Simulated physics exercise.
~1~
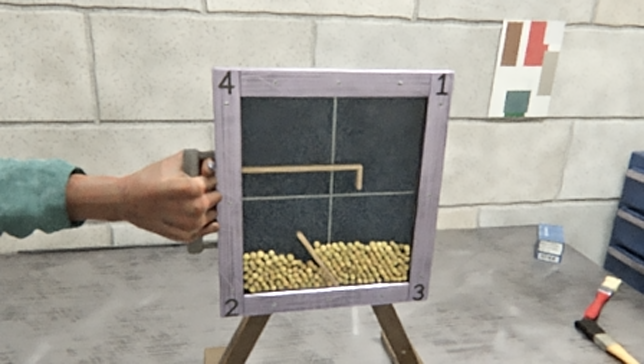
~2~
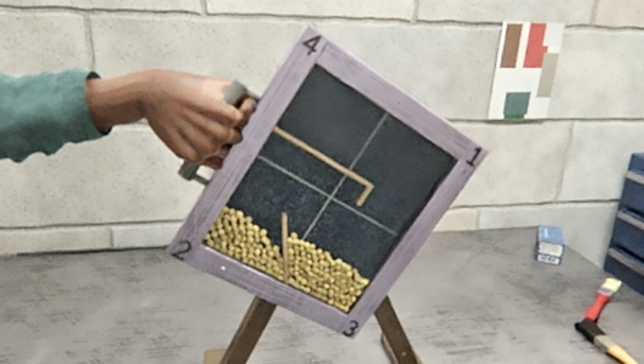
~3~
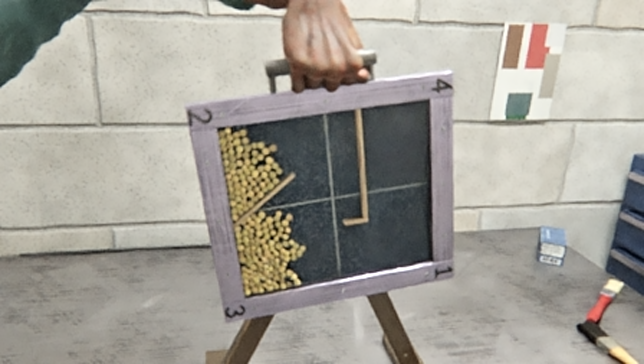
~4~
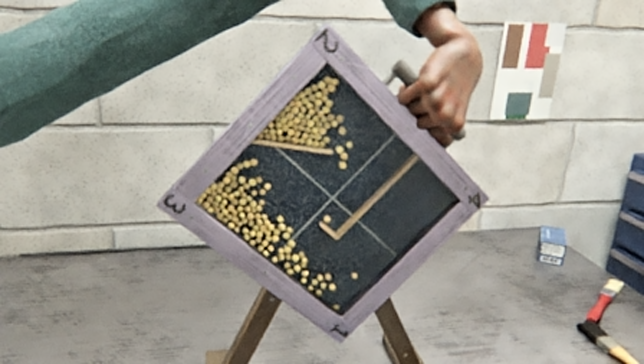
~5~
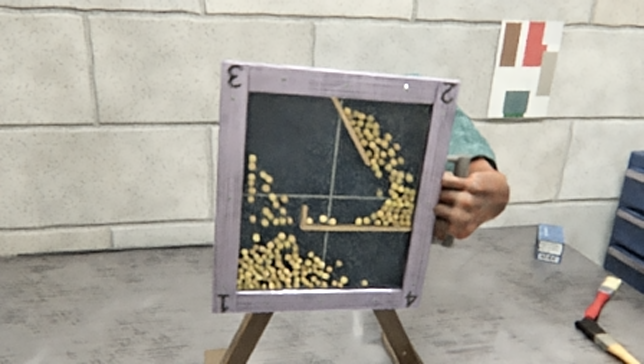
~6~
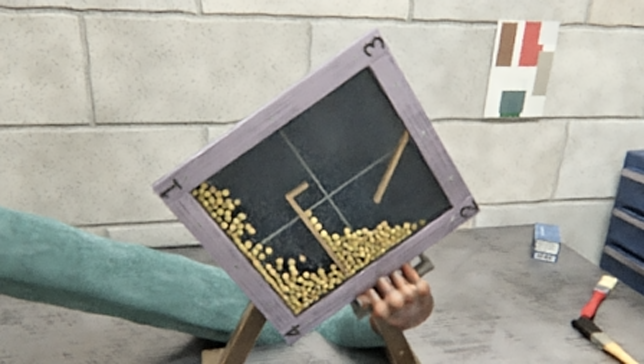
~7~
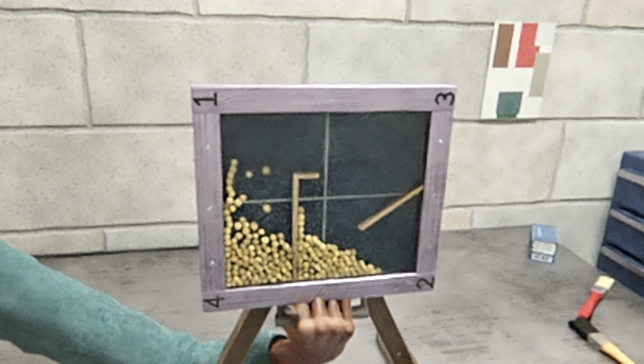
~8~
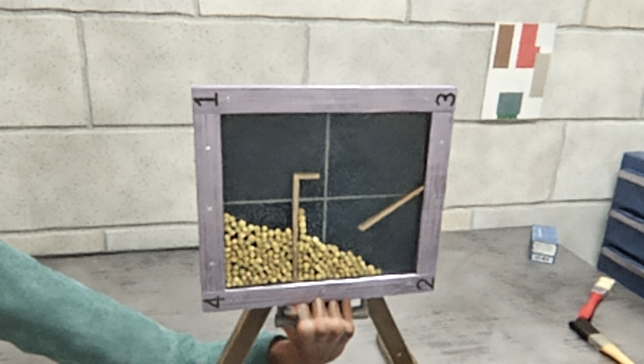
Workshop bench against white block wall, a hand turning a framed maze clockwise, then partway back, beans settling mostly lower left.
